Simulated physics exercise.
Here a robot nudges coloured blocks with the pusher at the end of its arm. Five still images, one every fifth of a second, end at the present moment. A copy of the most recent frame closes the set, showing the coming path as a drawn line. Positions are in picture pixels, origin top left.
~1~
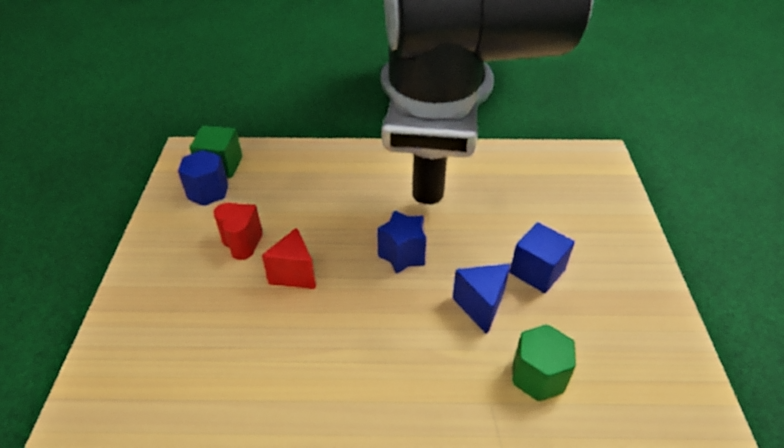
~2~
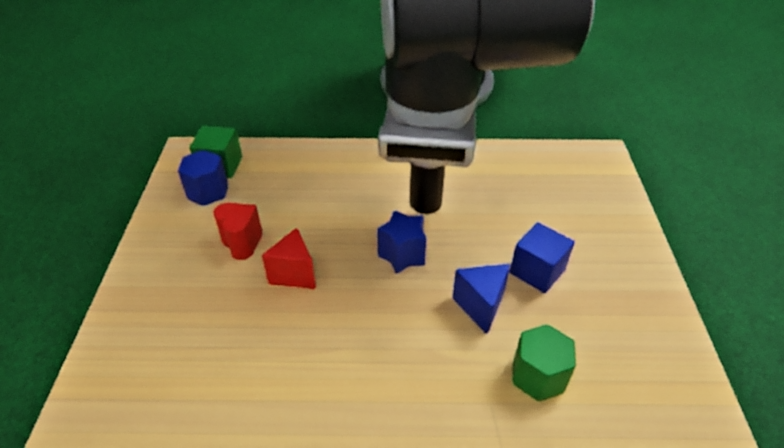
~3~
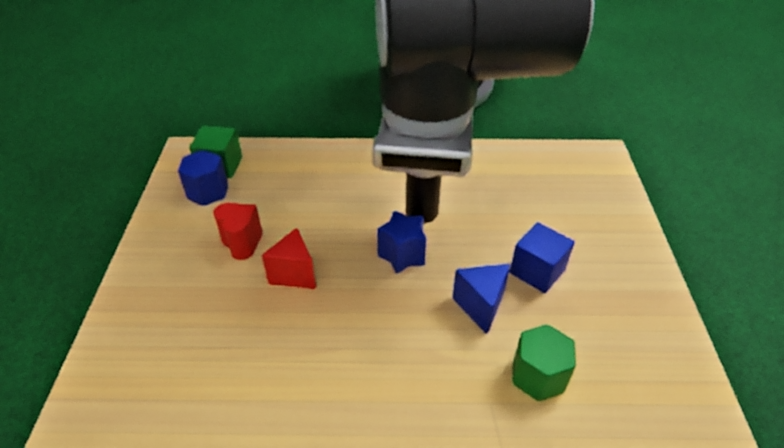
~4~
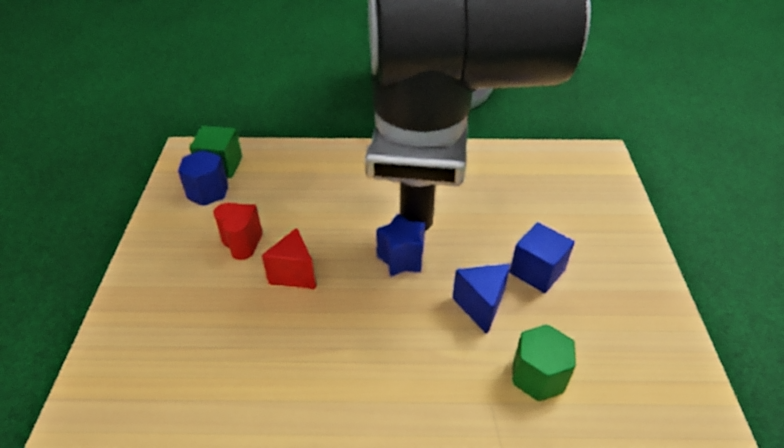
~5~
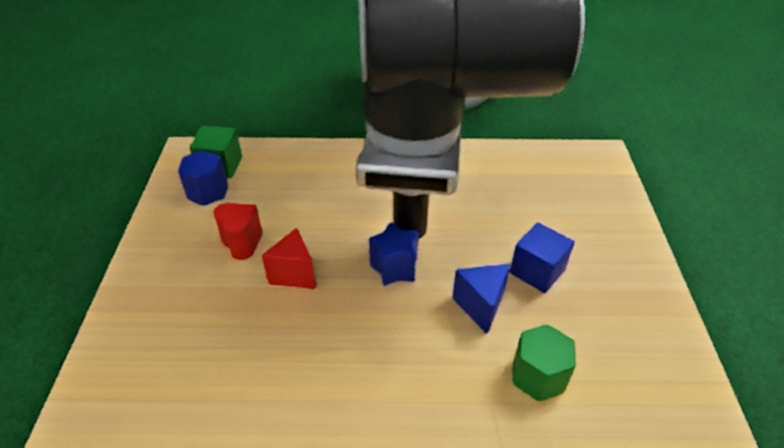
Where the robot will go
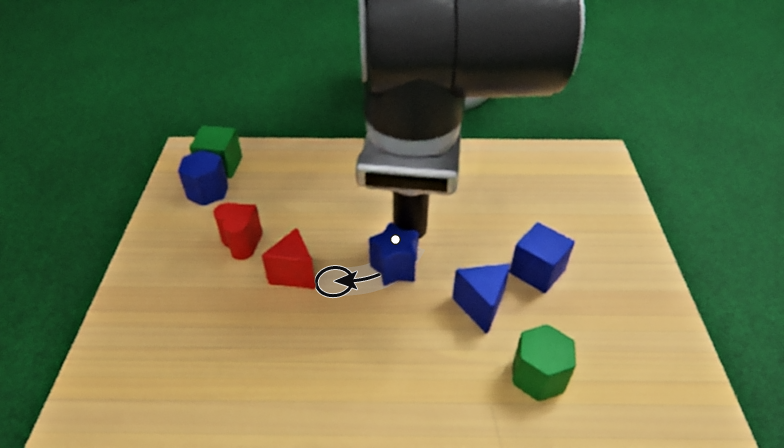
On a wooden board over a green surface, a robot arm moved its black pusher toward the viewer and slightly left, then nudged the blue star block a little the same way among other still blocks.
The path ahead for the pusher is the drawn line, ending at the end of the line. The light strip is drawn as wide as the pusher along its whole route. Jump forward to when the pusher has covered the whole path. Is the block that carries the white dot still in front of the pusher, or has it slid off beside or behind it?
Expect to find it next to or behind the pusher.
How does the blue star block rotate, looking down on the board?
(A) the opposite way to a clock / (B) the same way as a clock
Correct choice: A.
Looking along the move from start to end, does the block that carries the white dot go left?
Yes - that is the case.
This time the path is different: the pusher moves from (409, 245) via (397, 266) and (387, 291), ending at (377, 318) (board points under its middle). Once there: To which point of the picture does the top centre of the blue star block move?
I expect it at (356, 319).
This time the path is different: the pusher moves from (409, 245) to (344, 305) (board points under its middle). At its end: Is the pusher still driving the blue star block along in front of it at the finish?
I expect so.
Path on the board, from (409, 245) through (394, 265) and (367, 279) to (334, 281); the dot is on the blue star block.
The first path, step by step. Halfway along, pusher (380, 260); blue star block (368, 273).
At the end, pusher (333, 267); red triangular piece in place; blue star block (354, 282), turned 40° anticlockwise.
